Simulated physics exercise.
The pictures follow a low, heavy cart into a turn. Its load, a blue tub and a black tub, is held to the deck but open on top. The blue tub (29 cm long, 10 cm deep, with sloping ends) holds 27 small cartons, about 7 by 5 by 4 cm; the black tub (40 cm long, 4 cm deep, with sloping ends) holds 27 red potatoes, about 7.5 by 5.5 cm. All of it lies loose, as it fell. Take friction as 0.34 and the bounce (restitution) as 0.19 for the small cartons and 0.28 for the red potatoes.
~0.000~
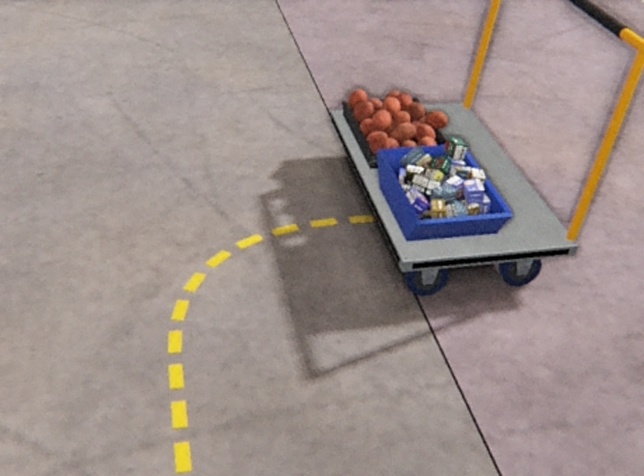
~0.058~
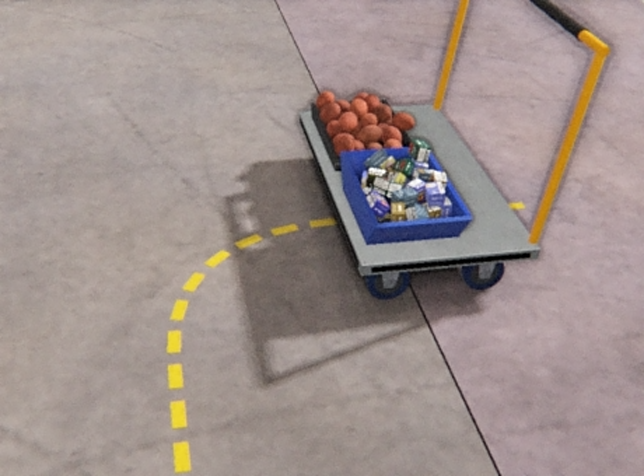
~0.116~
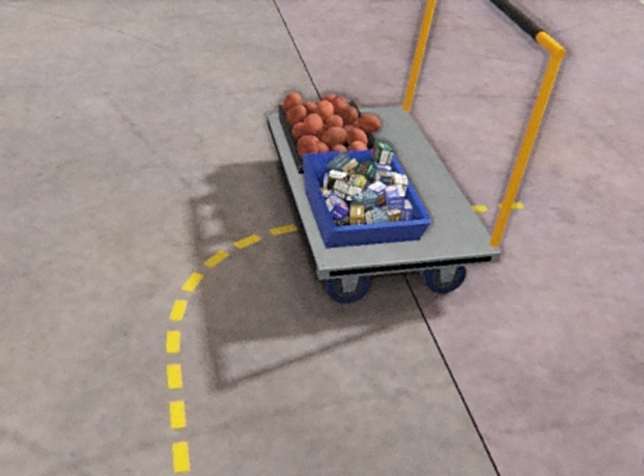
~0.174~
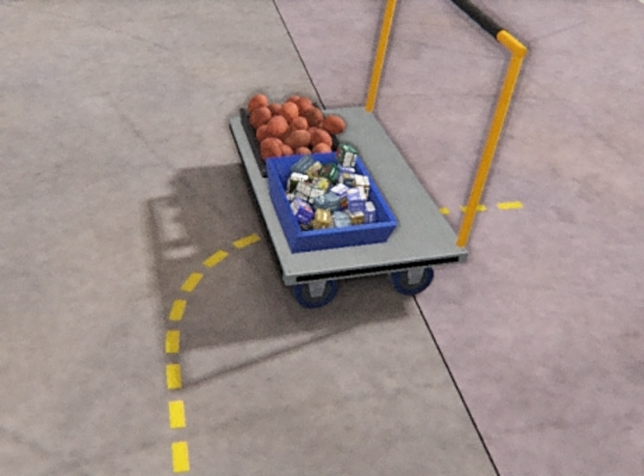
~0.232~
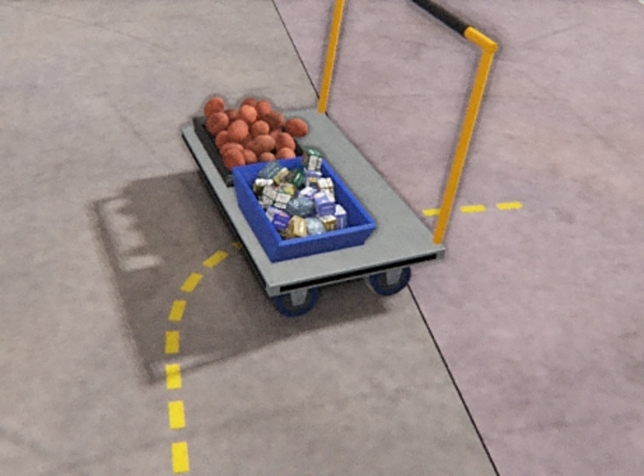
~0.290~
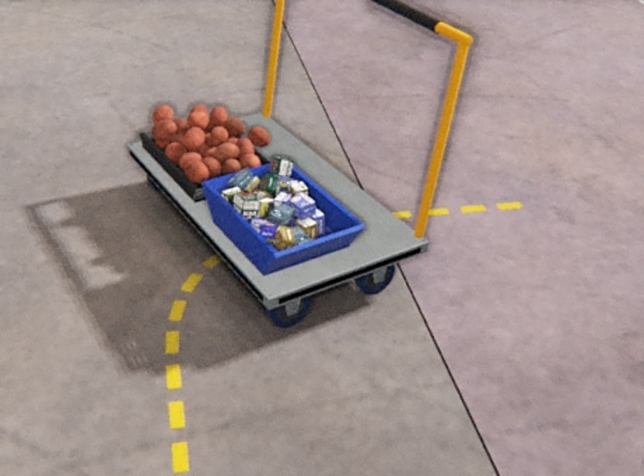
Flatbed trolley with a yellow handle rolling left across a concrete floor, then turning, carrying small cartons and round red produce in open tubs.
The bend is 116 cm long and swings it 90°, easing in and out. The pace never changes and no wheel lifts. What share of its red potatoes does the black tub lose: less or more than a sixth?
It sheds more than a sixth of them.
After 0.39 s, the blue tub has all 27 and the black tub is down by 5 of 27.
After 0.51 s, the blue tub has all 27 and the black tub is down by 11 of 27.
After 0.67 s, the blue tub has all 27 and the black tub is down by 15 of 27.
Outcome (at 1.13 s), the blue tub has all 27 and the black tub is down by 15 of 27. Asked share, 15 of 27, 56 per cent.
